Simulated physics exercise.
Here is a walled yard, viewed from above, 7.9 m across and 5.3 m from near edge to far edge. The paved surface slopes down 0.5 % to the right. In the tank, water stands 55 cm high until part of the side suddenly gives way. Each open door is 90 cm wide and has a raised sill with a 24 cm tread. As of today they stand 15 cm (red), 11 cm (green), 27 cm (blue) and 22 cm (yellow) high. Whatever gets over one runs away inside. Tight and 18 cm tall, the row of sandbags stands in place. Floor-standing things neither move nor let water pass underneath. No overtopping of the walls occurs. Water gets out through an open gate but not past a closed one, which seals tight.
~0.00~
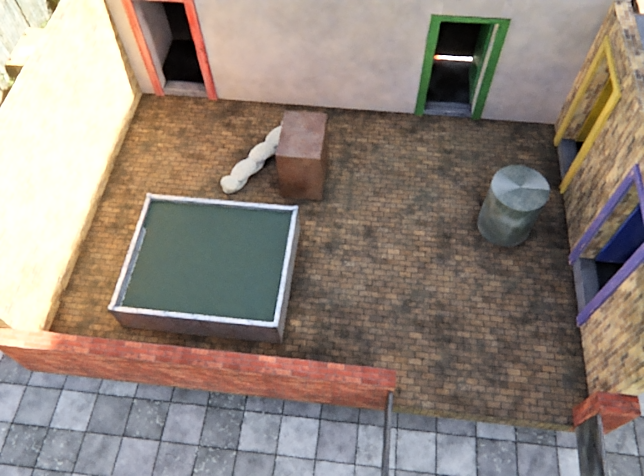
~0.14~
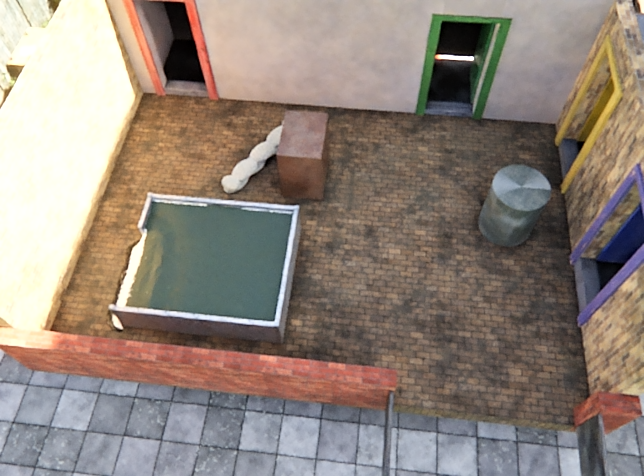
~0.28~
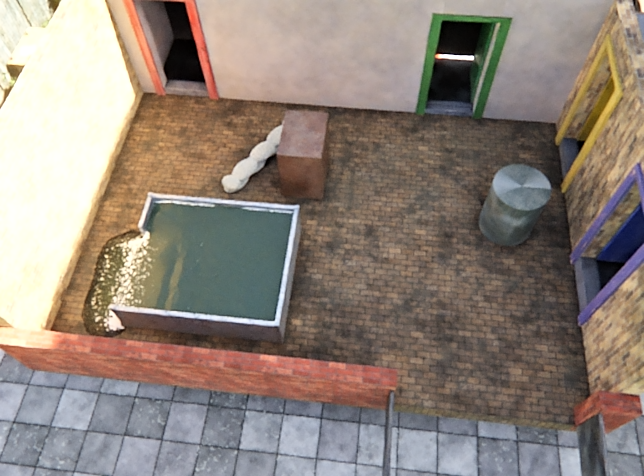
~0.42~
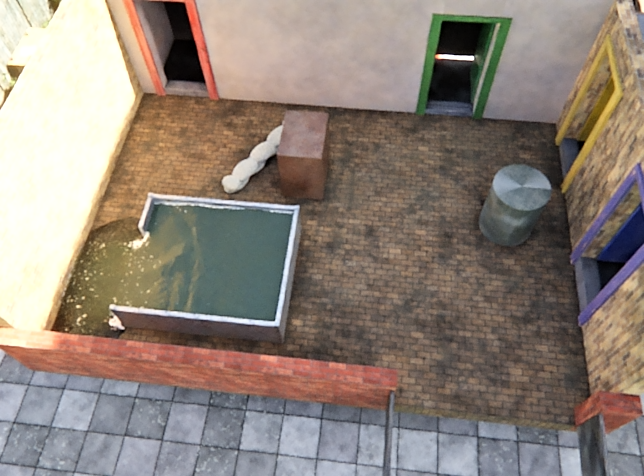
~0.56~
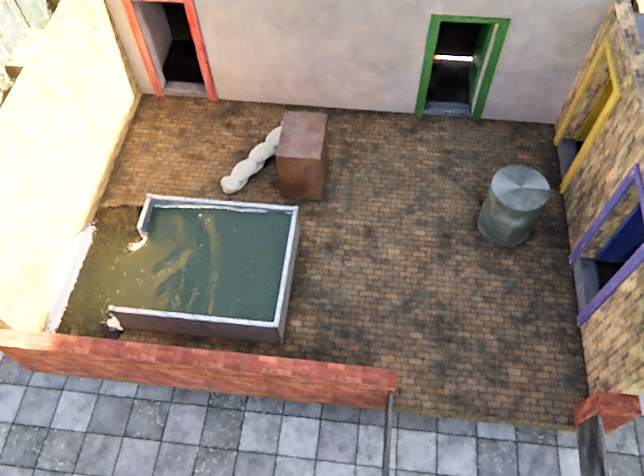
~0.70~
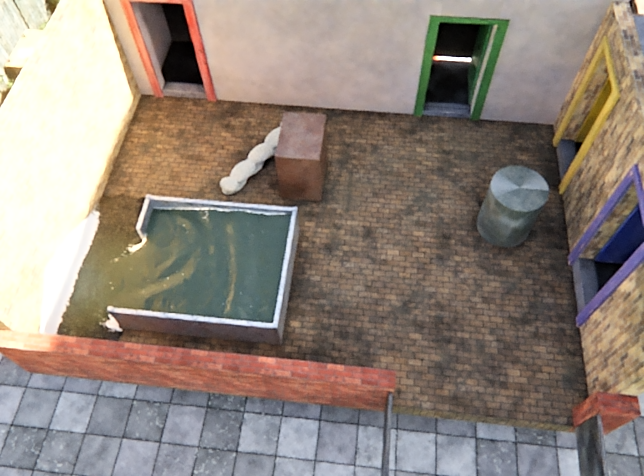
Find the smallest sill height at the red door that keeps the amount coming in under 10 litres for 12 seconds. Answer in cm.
The smallest height is roughly 17 cm.
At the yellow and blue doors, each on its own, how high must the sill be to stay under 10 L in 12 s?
Roughly 7.5 cm at yellow and 6.0 cm at blue.
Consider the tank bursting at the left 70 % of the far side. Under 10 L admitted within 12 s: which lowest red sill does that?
About 28 cm.
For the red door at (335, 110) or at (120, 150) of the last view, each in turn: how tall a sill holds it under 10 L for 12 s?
Minimums: Roughly 5.0 cm and 8.0 cm.
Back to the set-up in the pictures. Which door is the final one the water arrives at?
Door: Yellow.
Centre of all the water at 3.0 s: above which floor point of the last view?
Around (178, 267).
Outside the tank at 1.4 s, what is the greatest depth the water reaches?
Close to 56 centimetres.
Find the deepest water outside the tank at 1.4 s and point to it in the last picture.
Near pixel (42, 351).
After 1.4 s water covers 10 % of the floor, deepest (56 cm) near (42, 351); it has not reached the red door.
After 3.0 s water covers 35 % of the floor, deepest (33 cm) near (42, 351); 18 cm at the red door, 1 litre in over its 15 cm sill.
After 12.0 s water covers 90 % of the floor, deepest (12 cm) near (272, 135); 9 cm at the red door, 25 litres in over its 15 cm sill.
At the red door as built, the water arrived by 2.2 s and peaked near 21 cm at 3.4 s.
Run again over the same 12 s with other heights there, 31 litres in over 14.5 cm, 1 litre over 20 cm. The limit of 10 litres is kept from about 17 cm up.
